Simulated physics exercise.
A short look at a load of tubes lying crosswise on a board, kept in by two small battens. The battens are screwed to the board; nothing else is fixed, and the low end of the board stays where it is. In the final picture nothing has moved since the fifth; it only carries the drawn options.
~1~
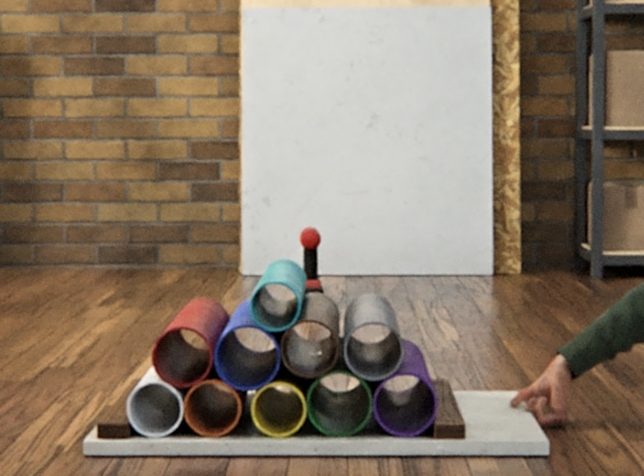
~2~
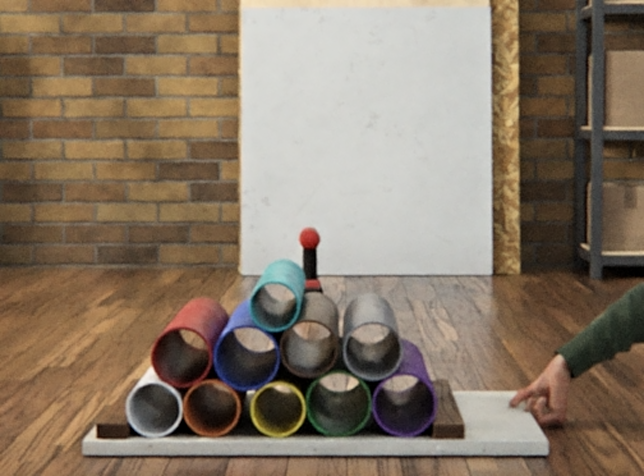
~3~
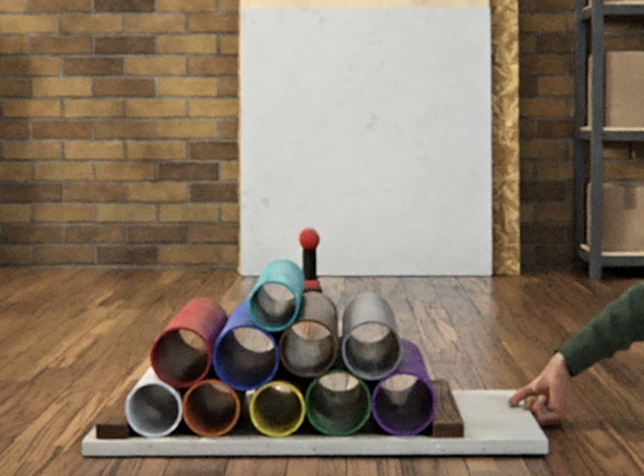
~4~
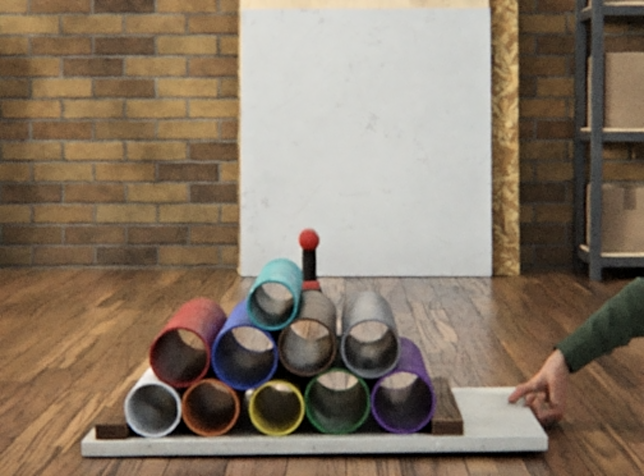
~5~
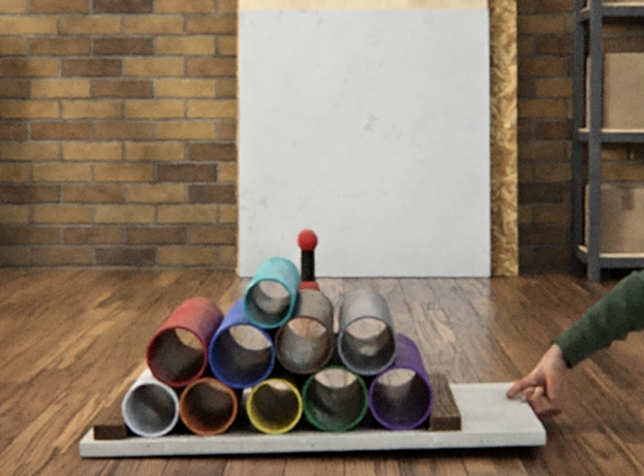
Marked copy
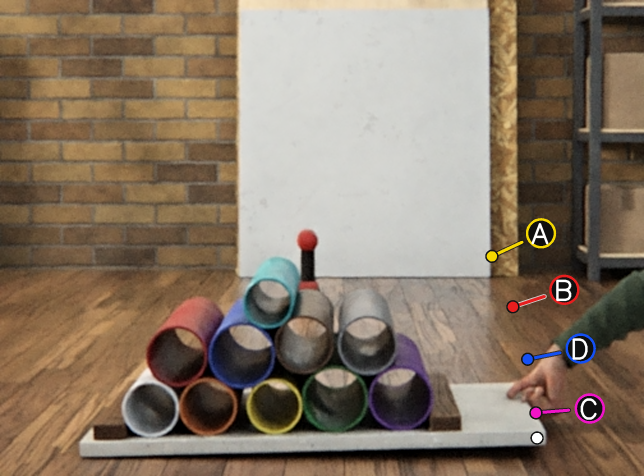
In the video, colourful tubes lie stacked between two small battens on a pale board, a turquoise one on top, while a hand at the right touches the board's end. The board and tubes shift very slightly left.
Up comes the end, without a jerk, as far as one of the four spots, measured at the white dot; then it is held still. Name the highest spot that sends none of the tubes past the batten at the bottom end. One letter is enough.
Raise it to D.
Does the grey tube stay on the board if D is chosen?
The grey tube: Yes.
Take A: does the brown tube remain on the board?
No.
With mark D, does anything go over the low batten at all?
No, at D.
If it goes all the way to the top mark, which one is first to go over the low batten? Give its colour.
The red one.
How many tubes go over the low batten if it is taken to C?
It comes to none.
On the marked copy, A at (492, 256); B at (513, 307); C at (536, 413); D at (528, 359); the white dot at (537, 438).
Taking D. A third of the way, board at 11°.
Two thirds of the way, board at 12°.
When it is over, board at 12°, none over the low batten.
As for the rest, A four over the low batten (blue, red, brown, turquoise); B two over the low batten (blue, red); C none over the low batten.
